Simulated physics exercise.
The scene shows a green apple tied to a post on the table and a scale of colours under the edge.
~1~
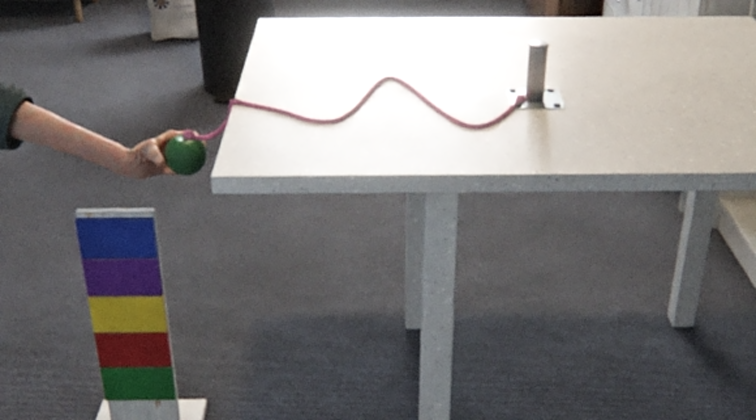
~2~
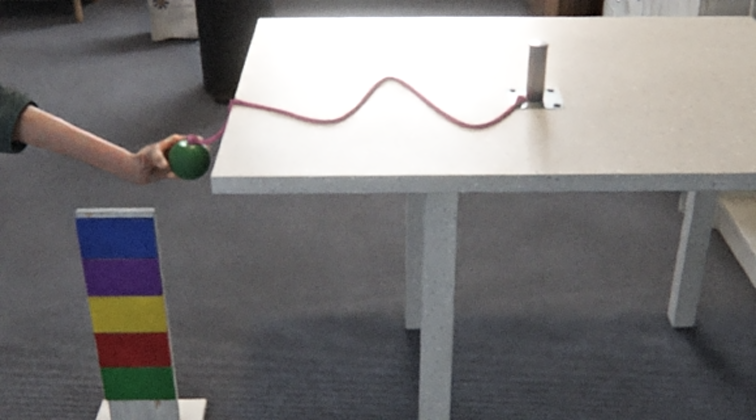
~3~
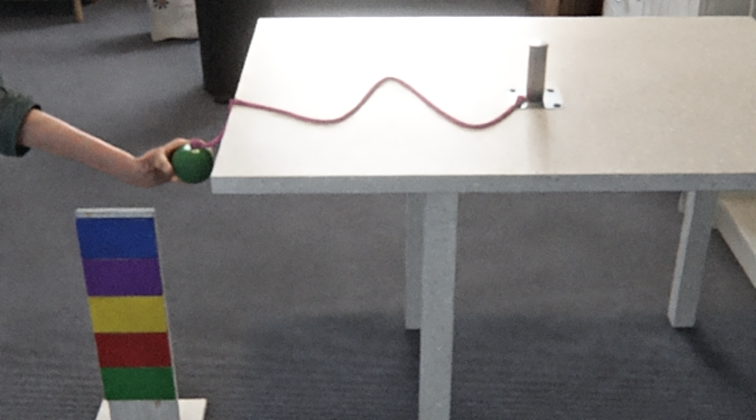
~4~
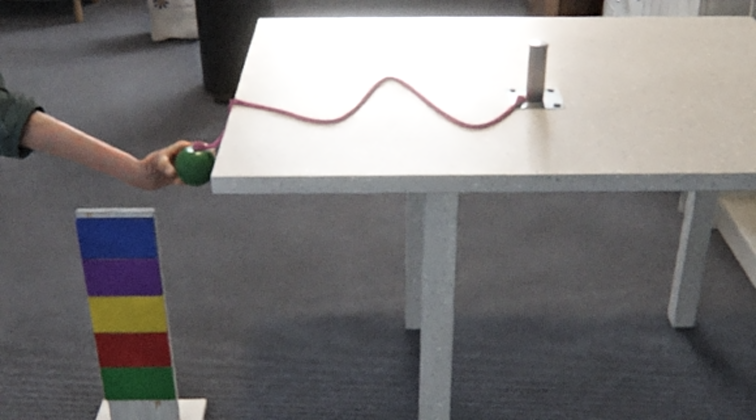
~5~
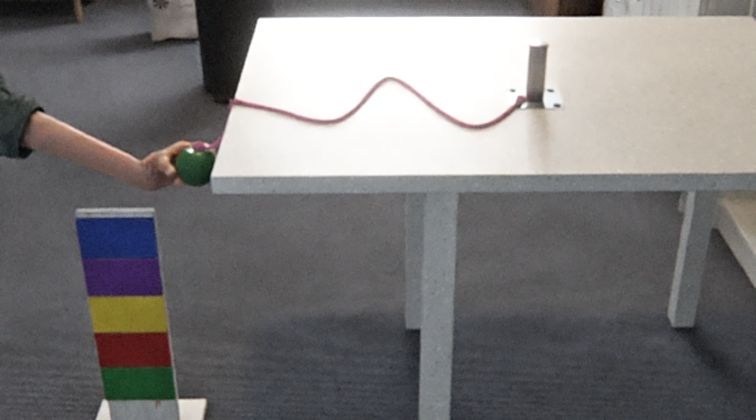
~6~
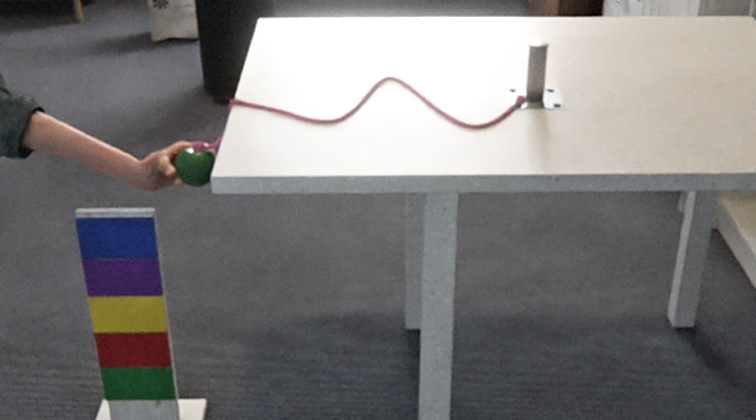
At the start, a hand at the left holds a green ball just off the table's edge, above a striped colour scale, with a wavy reddish cord running across the tabletop to a post. The hand shifts the ball slightly right and down, then keeps it nearly still while the cord barely changes.
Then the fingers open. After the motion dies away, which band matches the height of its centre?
The red one.
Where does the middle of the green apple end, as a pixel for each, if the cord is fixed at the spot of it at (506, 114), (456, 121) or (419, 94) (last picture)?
Taking them in turn, I'd expect around (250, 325), (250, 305) and finally (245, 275).
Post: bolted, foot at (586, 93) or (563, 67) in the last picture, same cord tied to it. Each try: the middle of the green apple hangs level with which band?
The first case gives yellow, the second gives yellow.
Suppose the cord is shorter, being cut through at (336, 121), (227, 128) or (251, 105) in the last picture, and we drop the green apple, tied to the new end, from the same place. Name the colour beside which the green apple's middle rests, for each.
Per try - 1: No band; 2: Yellow; 3: Purple.
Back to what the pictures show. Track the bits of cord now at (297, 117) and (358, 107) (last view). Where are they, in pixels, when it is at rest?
The first lands at (240, 217), while the second lands at (235, 147).
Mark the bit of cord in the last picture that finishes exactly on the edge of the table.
Look close to (371, 91) - that's the one.
Soon after, apple near (231, 333); level with red.
After that, apple near (260, 347); level with red.
In the end, apple near (254, 350); level with red. The red one.
